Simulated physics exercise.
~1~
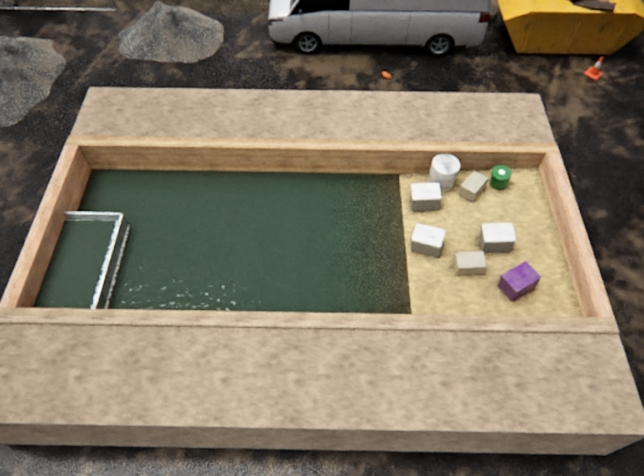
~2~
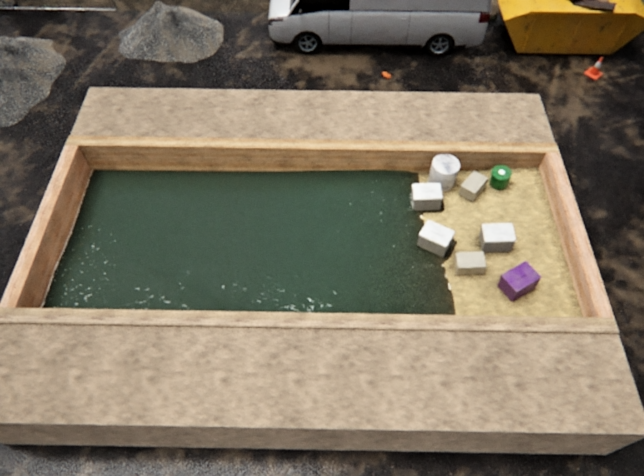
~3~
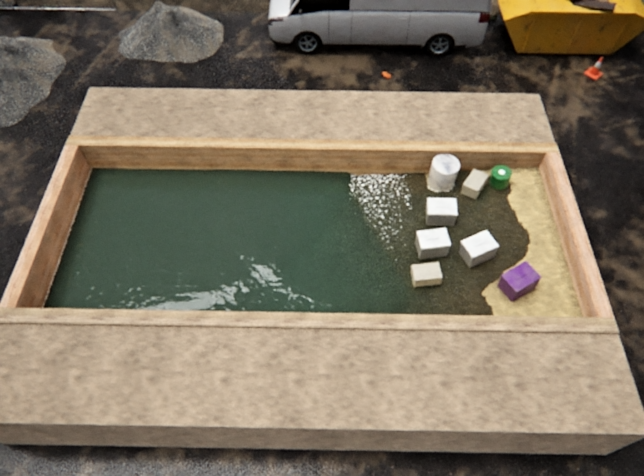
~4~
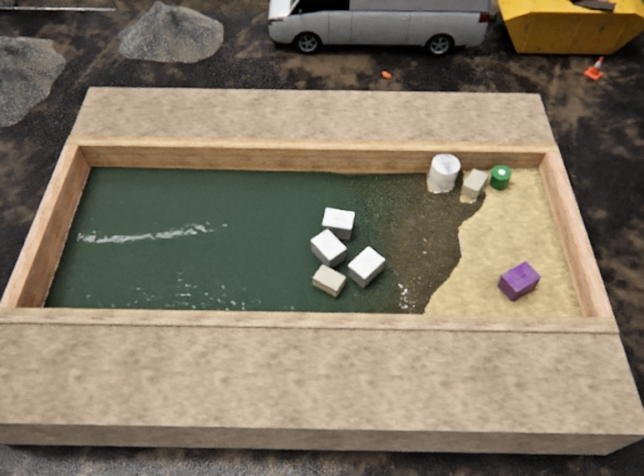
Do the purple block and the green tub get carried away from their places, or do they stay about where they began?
They stay about where they began, with both the purple block and the green tub still resting on the sand at the right as the water draws back.
